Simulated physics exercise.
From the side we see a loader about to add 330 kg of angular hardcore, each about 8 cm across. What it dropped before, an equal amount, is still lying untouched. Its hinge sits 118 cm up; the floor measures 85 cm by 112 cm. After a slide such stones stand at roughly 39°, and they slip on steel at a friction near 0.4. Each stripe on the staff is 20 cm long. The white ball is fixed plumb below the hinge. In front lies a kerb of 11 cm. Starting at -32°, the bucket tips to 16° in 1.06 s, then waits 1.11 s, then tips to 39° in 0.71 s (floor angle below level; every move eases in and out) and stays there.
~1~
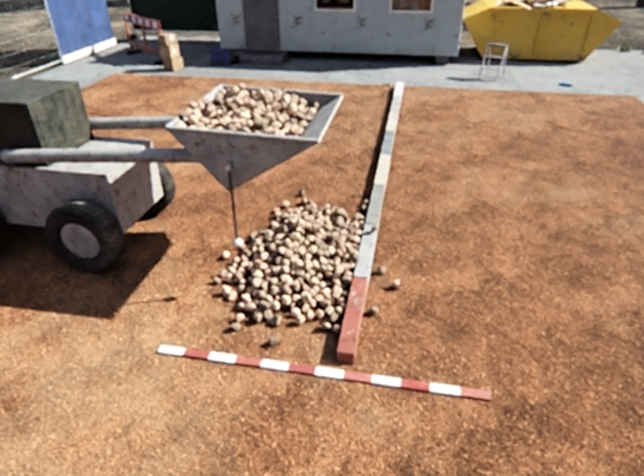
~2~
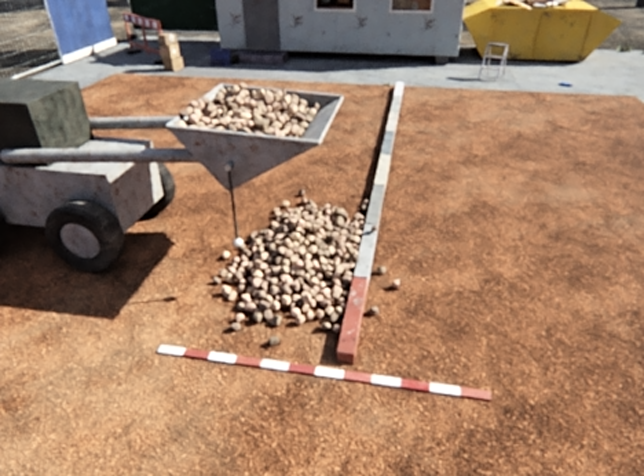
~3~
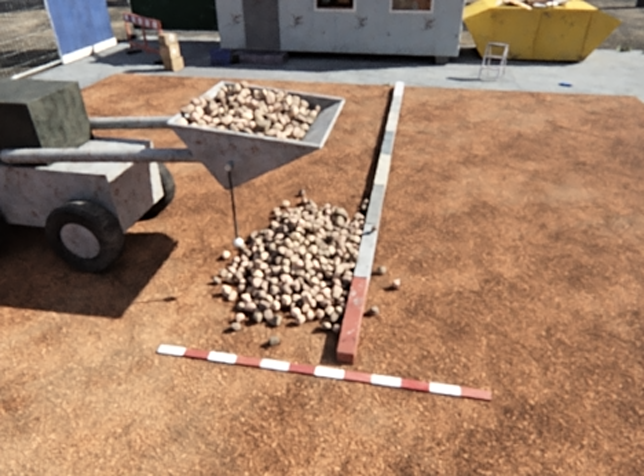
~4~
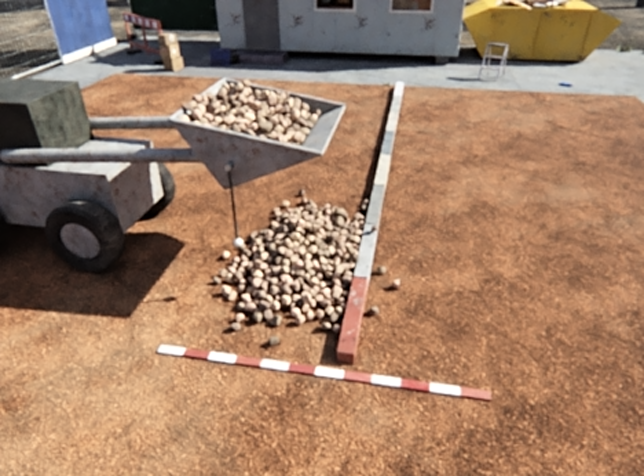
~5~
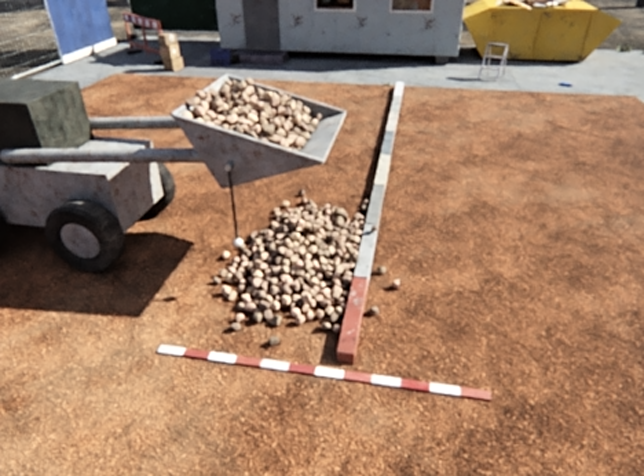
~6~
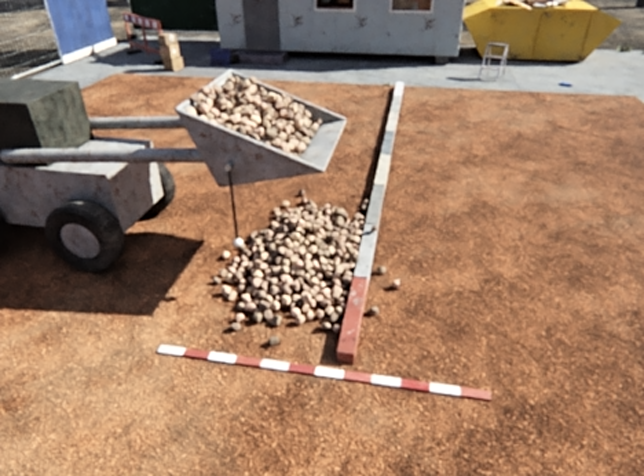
The clip shows a loader at the left holding a bucket of pale stones above an earlier heap beside a long kerb on orange-brown ground; the bucket gradually tilts, its right-hand lip lowering while the heap below stays still.
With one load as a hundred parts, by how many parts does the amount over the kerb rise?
Close to 20 parts in a hundred.
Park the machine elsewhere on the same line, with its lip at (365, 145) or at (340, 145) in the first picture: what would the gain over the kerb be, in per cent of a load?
About 75 and 45 per cent.
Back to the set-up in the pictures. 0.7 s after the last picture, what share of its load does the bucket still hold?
Roughly 100 per cent is still inside.
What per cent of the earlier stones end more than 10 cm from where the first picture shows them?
About 0 per cent.
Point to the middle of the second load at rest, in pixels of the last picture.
Around (345, 245).
Then, 0.4 s after the last picture the floor is at 9°; in per cent of one load, 100 in the bucket, 99 on this side of the kerb, 1 over the kerb; the foremost stones are at (366, 273).
Then, 0.7 s after the last picture the floor is at 16°; in per cent of one load, 100 in the bucket, 99 on this side of the kerb, 1 over the kerb; the foremost stones are at (366, 273).
Then, 2.9 s after the last picture the floor is at 39°; in per cent of one load, 8 in the bucket, 182 on this side of the kerb, 10 over the kerb; the foremost stones are at (448, 287).
Then, 5.6 s after the last picture the floor is at 39°; in per cent of one load, 0 in the bucket, 179 on this side of the kerb, 21 over the kerb; the foremost stones are at (458, 278). Net gain over the kerb, 20.
